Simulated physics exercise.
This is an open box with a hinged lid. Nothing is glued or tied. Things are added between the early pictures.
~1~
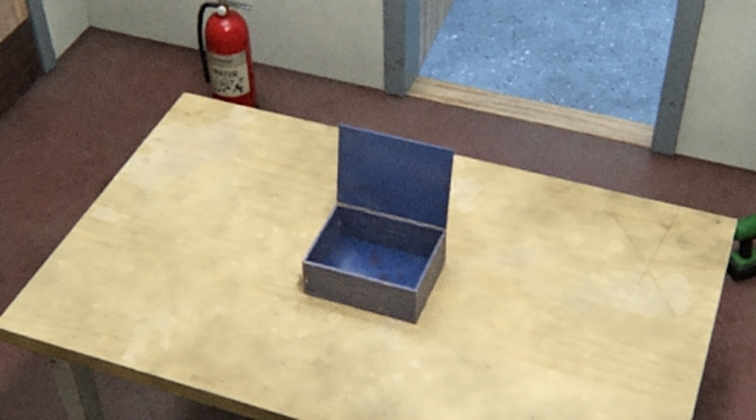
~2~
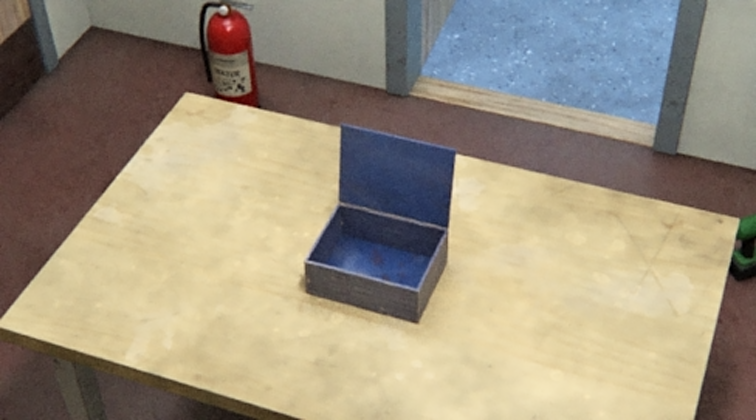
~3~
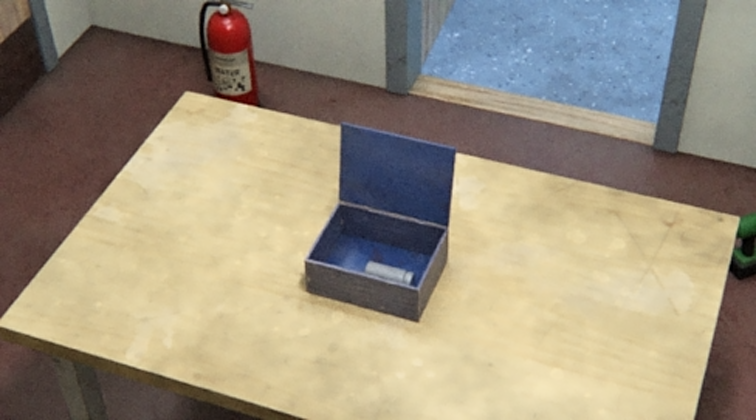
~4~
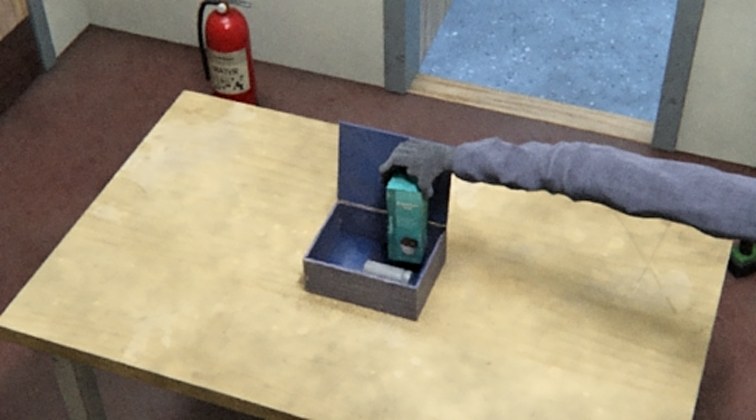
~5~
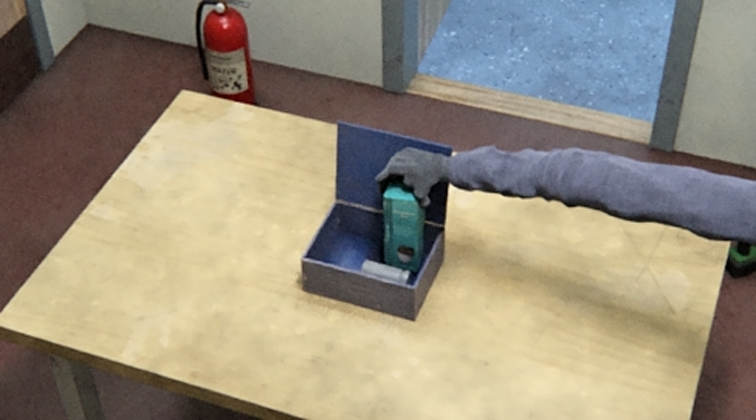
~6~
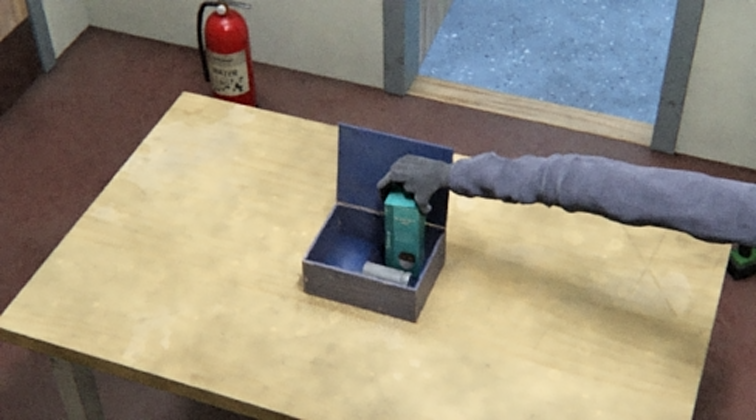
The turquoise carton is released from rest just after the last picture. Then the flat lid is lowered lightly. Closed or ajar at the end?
Here the lid is held up.
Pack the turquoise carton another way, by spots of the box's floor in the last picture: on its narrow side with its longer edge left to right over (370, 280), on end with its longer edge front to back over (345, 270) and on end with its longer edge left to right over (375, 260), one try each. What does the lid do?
In the first case it closes; in the second case it is held up; in the third case it will not close.
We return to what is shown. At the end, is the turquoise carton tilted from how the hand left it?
It stays as placed.
Then, 0.90 s later than the last frame, lid starting down.
Then, 1.00 s later than the last frame, turquoise carton resting near (406, 232).
When it is over, lid 83° above the rim; both as before. End places, in pixels of the last picture, turquoise carton near (406, 232).
